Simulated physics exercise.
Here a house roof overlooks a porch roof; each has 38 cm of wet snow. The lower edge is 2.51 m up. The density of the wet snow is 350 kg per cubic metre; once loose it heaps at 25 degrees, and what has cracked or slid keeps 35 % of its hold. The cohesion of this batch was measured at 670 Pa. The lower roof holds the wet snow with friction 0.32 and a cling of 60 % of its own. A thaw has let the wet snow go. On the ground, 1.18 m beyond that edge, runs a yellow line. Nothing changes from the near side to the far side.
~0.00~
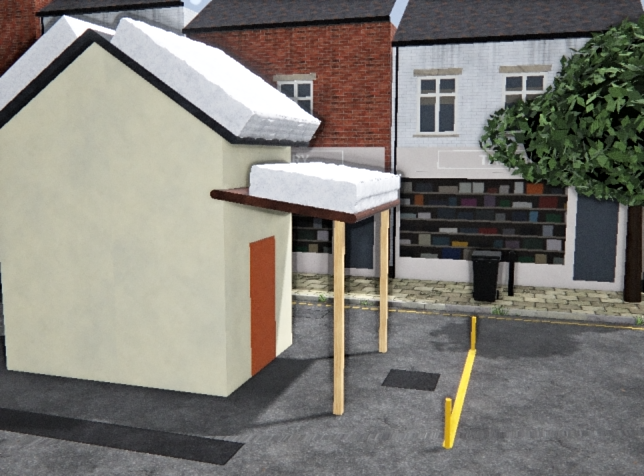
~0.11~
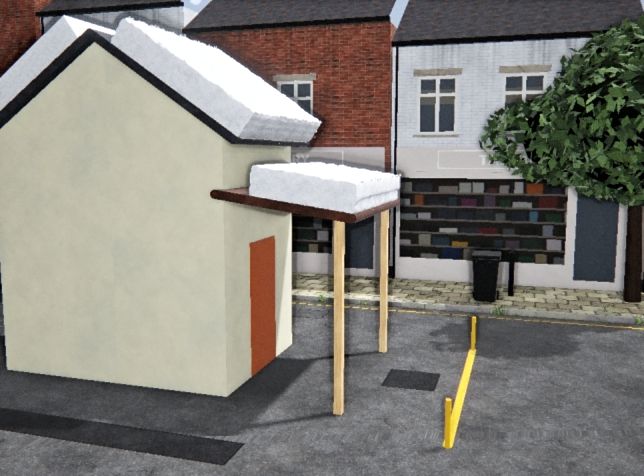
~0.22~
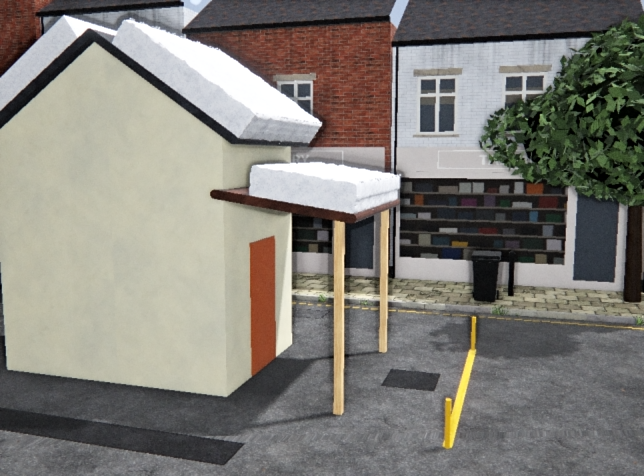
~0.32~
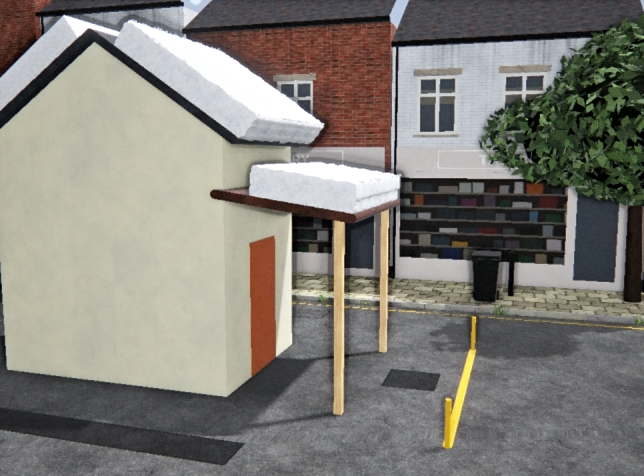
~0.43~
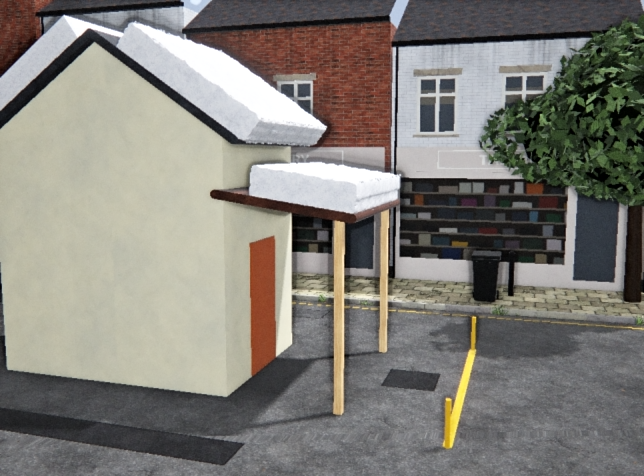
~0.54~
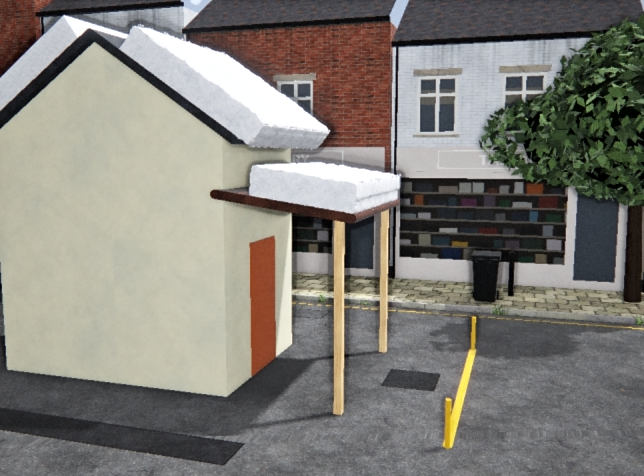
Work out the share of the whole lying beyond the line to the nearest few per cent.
The share of the whole lying beyond the line is near 0 %.
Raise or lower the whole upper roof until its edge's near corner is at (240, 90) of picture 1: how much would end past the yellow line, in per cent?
Then about 25 %.
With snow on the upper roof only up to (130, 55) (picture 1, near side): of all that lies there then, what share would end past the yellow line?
Then about 0 %.
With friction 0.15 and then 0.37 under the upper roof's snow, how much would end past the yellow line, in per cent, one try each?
In that order: 25 %, 6 %.
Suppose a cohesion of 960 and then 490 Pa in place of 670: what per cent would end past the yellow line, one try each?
In that order: 0 %, 2 %.
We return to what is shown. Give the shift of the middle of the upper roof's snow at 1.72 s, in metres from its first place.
Roughly 1.4 m.
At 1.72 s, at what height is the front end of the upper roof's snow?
Roughly 3.0 m.
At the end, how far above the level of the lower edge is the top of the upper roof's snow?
Roughly 1.5 m.
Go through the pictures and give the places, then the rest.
The first picture shows leading edge of the wet snow at (239, 107).
The second picture shows leading edge of the wet snow at (240, 107), its middle shifted 7 mm.
The third picture shows leading edge of the wet snow at (241, 125), its middle shifted 2.8 cm, 1 % of it past the upper edge, in one piece.
The fourth picture shows leading edge of the wet snow at (243, 126), its middle shifted 6.4 cm, 3 % of it past the upper edge, in one piece.
The fifth picture shows leading edge of the wet snow at (246, 132), its middle shifted 12 cm, 6 % of it past the upper edge, in one piece.
The sixth picture shows leading edge of the wet snow at (251, 126), its middle shifted 18 cm, 9 % of it past the upper edge, in one piece.
After 1.08 s, none is below the lower edge and 0 % is past the line.
After 1.72 s, none is below the lower edge and 0 % is past the line.
After 2.36 s, none is below the lower edge and 0 % is past the line.
After 3.00 s, none is below the lower edge and 0 % is past the line.
After 3.10 s, at the end, none is below the lower edge and 0 % is past the line.
